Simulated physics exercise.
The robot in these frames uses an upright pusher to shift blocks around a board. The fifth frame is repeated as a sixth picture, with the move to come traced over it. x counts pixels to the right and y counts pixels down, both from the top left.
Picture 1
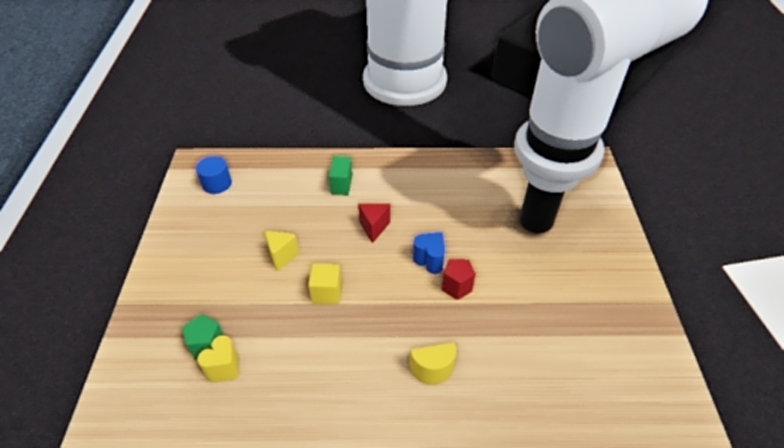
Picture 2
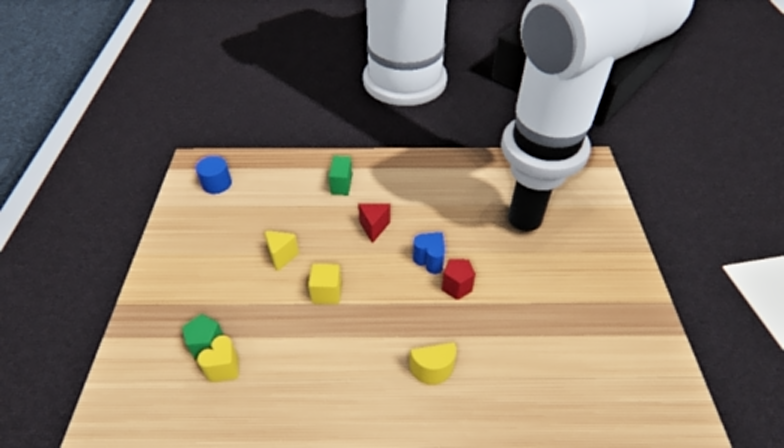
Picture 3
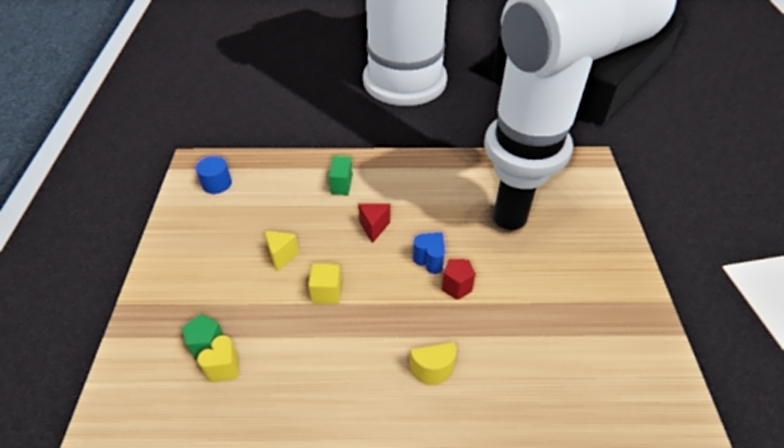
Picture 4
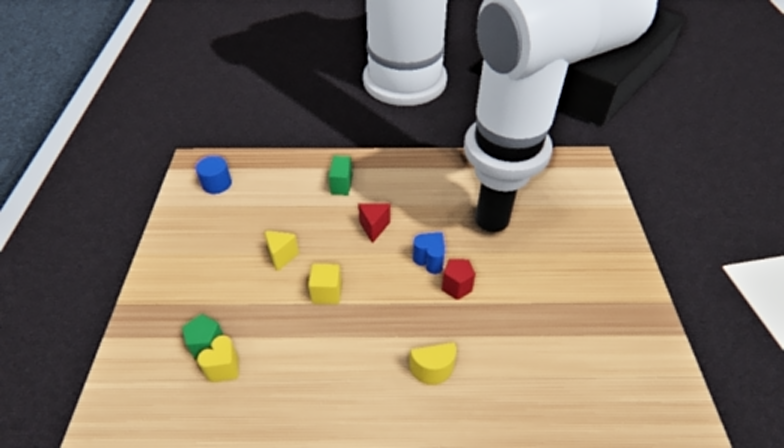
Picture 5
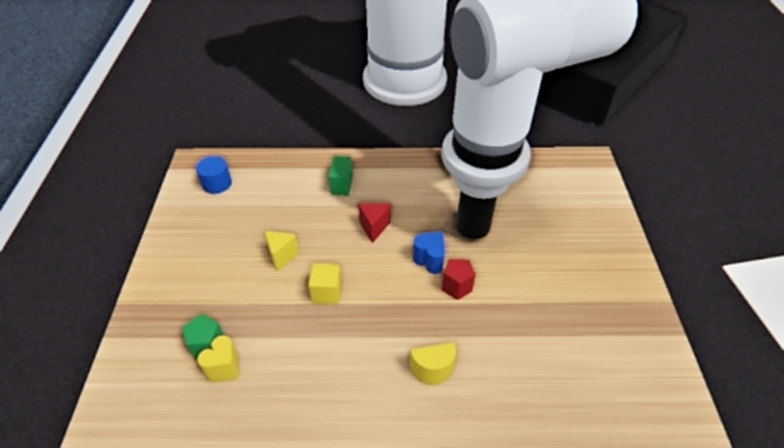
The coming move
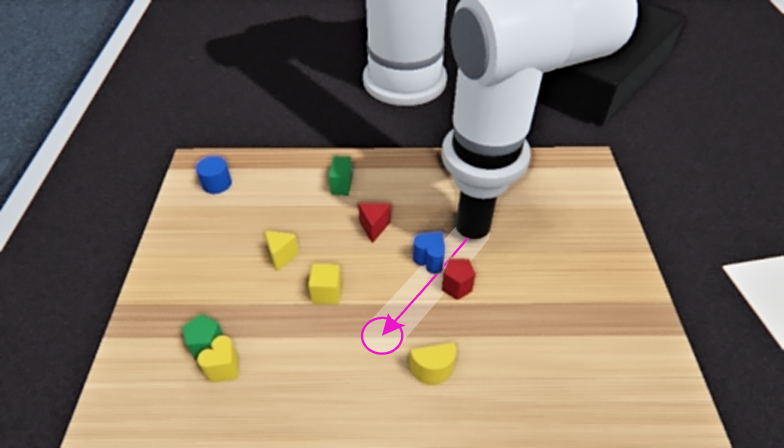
On a wooden board scattered with small coloured blocks, a white robot arm slid its black pusher leftward from the right side, drawing closer to the blue heart while every block stayed still.
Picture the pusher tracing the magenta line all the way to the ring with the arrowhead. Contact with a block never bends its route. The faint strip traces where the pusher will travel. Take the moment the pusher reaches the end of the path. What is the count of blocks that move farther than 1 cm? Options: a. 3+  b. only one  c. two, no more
Option c.
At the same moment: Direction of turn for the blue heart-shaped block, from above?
Clockwise, looking down.
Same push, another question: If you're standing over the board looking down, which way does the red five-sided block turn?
Looking down, my answer is that the red five-sided block rotates anticlockwise.
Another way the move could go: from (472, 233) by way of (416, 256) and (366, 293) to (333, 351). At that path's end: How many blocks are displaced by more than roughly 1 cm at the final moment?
Put simply, one block is moved more than 1 cm.
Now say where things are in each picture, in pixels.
Lower end of the pusher (536, 221), tops of blocks, blue heart-shaped block (432, 243), yellow D-shaped block (435, 355), red five-sided block (460, 269), in the first picture.
Pusher (525, 219), blocks as before, in the second picture.
Pusher (510, 218), blocks as before, in the third picture.
Pusher (492, 220), blocks as before, in the fourth picture.
Pusher (473, 226), blue heart-shaped block (432, 243), yellow D-shaped block (435, 355), red five-sided block (460, 269), in the fifth picture.
The drawn path runs in a line from (472, 233) to (382, 335).
The first path, step by step. One third of the way, pusher (446, 258); blue heart-shaped block (416, 252); red five-sided block (460, 272), turned 15° anticlockwise.
Two thirds of the way, pusher (416, 292); blue heart-shaped block (393, 260), turned 40° clockwise; red five-sided block (459, 282), turned 55° anticlockwise.
At the end, pusher (382, 329); blue heart-shaped block (393, 260), turned 40° clockwise; yellow D-shaped block not moved; red five-sided block (459, 282), turned 55° anticlockwise.
